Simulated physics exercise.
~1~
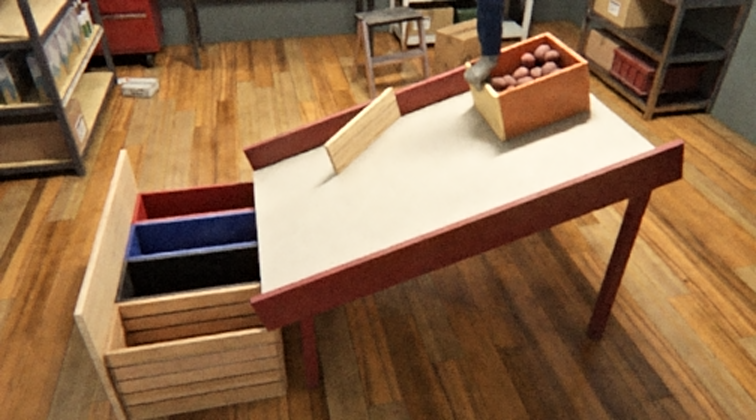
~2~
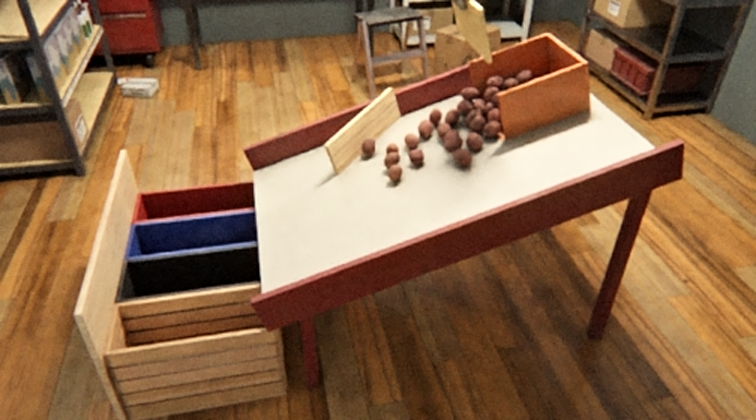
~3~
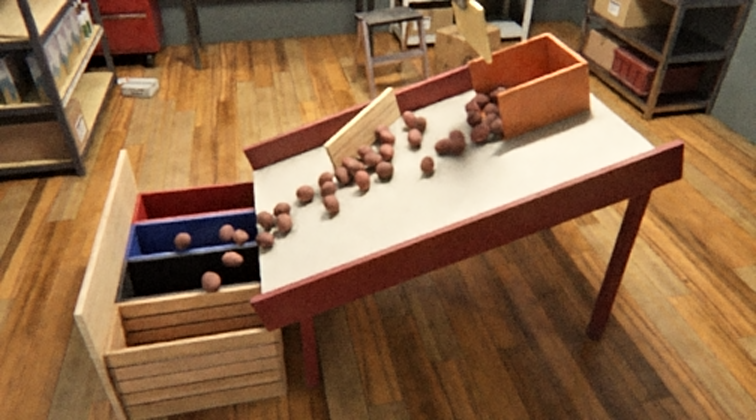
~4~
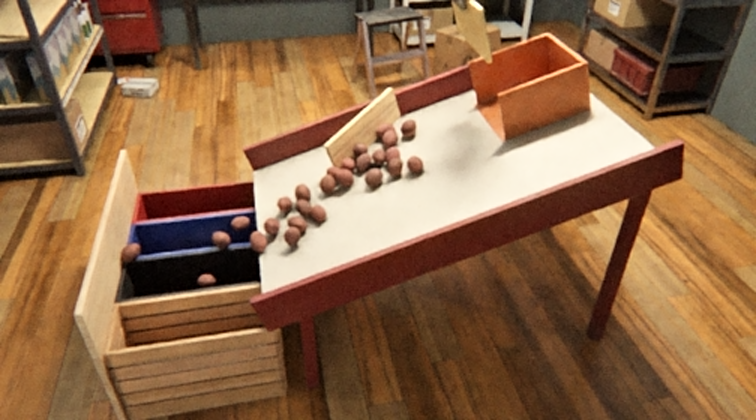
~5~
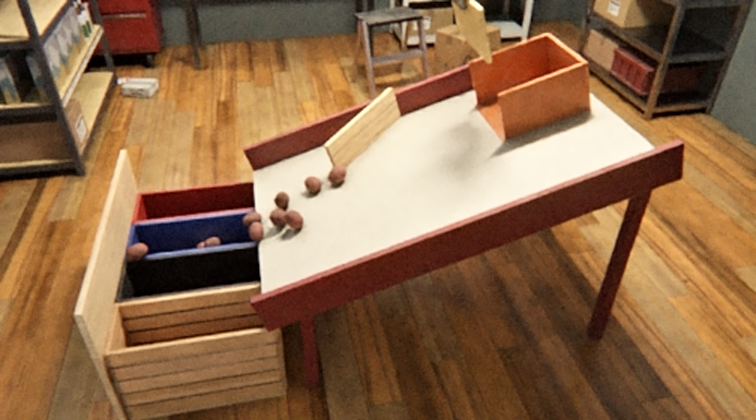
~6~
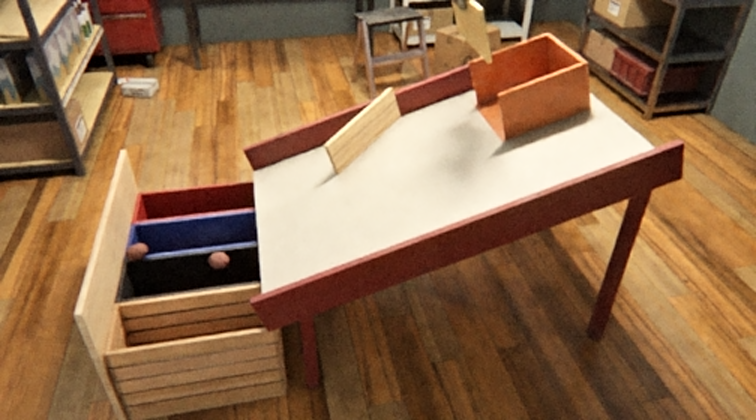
A sloping table held an orange pen of red potatoes, and once its gate lifted, they tumbled down past an angled board and dropped off the lower end, mostly into the black bin and blue tote, leaving the table empty.
